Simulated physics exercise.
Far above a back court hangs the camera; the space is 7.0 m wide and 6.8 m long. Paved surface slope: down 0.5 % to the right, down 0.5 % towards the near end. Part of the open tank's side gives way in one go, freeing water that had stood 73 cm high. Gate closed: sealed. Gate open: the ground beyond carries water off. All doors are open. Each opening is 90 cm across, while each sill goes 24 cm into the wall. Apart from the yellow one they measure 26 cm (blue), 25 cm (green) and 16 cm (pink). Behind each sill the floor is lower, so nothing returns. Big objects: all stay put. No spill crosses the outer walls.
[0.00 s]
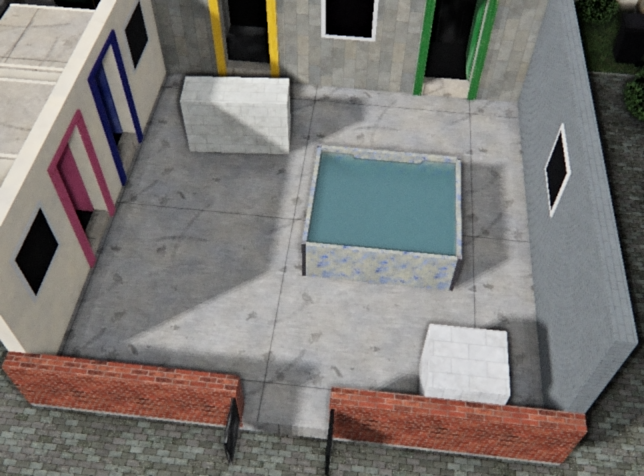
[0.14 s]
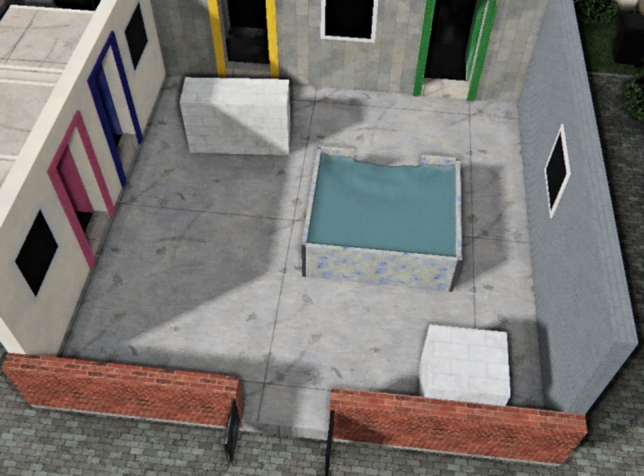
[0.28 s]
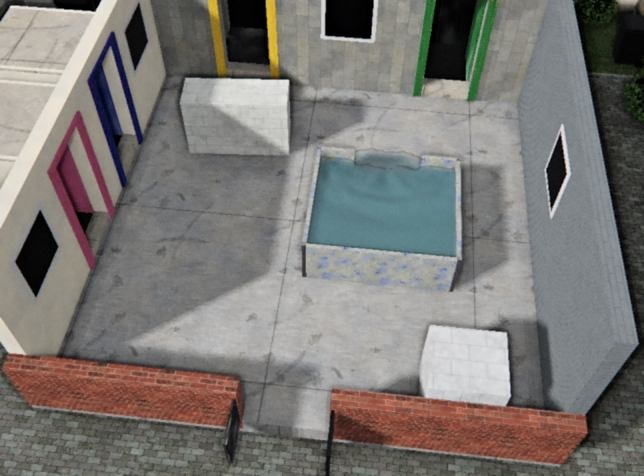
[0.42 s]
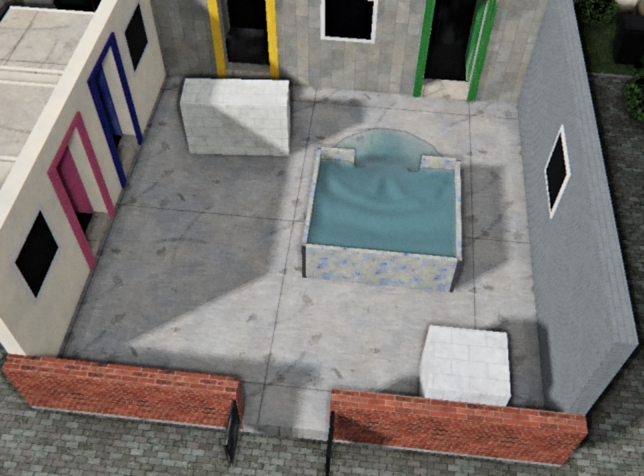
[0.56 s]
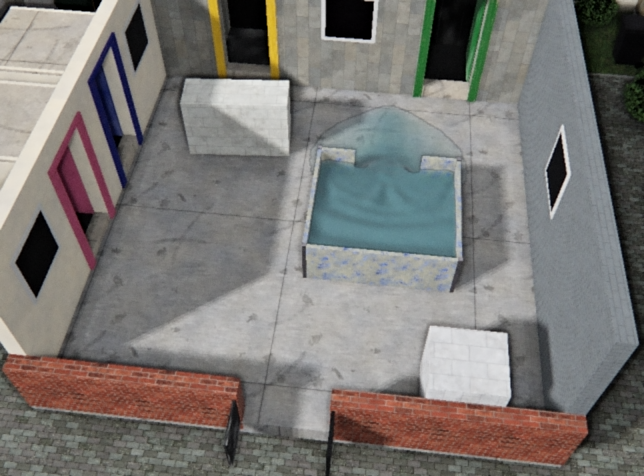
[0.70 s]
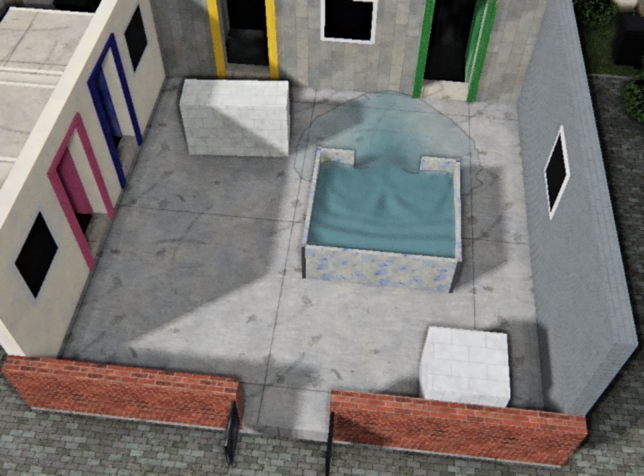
Water pours through a gap in the tank's far side and fans out across the paving.
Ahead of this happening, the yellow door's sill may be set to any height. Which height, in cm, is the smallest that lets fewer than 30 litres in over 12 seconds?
The smallest is roughly 8.5 cm.
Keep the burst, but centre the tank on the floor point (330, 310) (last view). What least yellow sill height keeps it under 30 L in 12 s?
A height near 5.5 cm.
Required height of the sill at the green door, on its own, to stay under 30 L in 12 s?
For the green door, about 23 cm.
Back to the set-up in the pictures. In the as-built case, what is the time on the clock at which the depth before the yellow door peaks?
The level tops out around 8.0 s.
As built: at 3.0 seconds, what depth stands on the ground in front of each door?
Depths in cm - blue: 0, yellow: 11, green: 22, pink: 0.
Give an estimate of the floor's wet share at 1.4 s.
Close to 20 per cent is wet.
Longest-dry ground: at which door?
Answer: Pink.
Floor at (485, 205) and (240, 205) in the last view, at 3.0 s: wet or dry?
First soaked, then untouched.
After 1.4 s water covers 20 % of the floor, deepest (39 cm) near (383, 179); it has not reached the yellow door.
After 3.0 s water covers 35 % of the floor, deepest (33 cm) near (510, 115); 11 cm at the yellow door, 0 litres in over its 26 cm sill.
After 12.0 s water covers 95 % of the floor, deepest (12 cm) near (536, 438); 8 cm at the yellow door, 0 litres in over its 26 cm sill.
At the yellow door as built, the water arrived by 1.6 s and peaked near 14 cm at 7.8 s.
Run again over the same 12 s with other heights there, 58 litres in over 7 cm, 21 litres over 9.5 cm. The limit of 30 litres is kept from about 8.5 cm up.
